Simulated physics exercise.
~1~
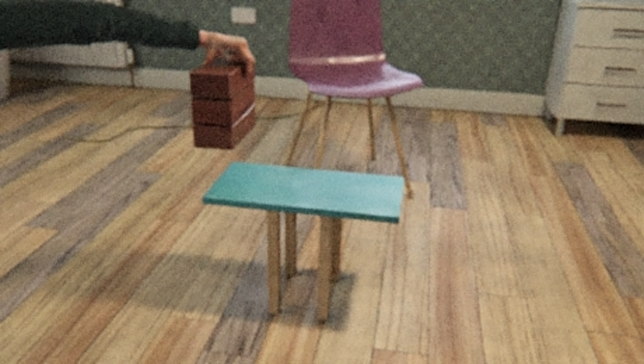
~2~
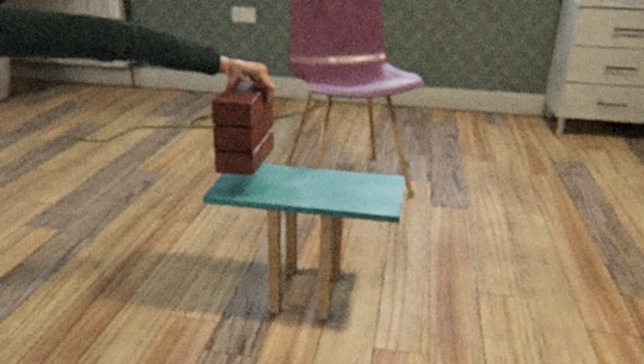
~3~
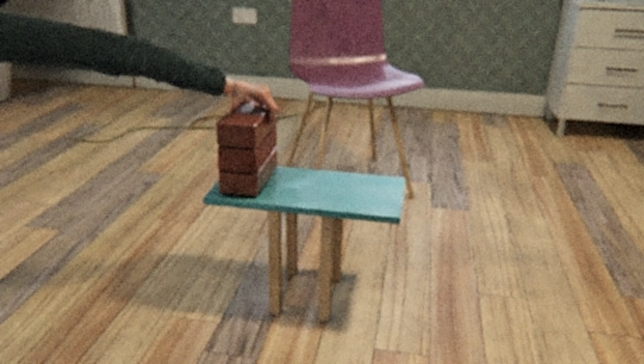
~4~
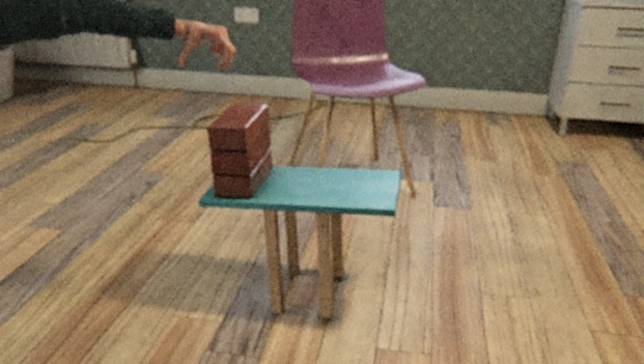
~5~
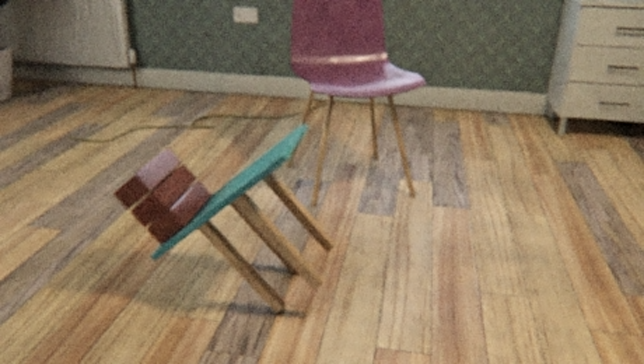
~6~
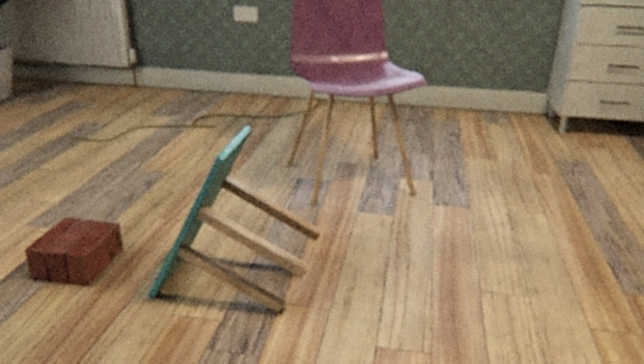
An arm in a dark green sleeve reaches in from the left, holding a stack of reddish-brown bricks over a small turquoise table with wooden legs. The slightly swaying view looks across a plank floor towards a pink chair, a patterned green wall and pale drawers at the right. The hand moves the bricks right and lowers them onto the left end of the tabletop, then lets go and draws back. The table tips over to the left, and the bricks go down with it. They end on the floor at the left, beside the steeply tilted table, its legs pointing right.
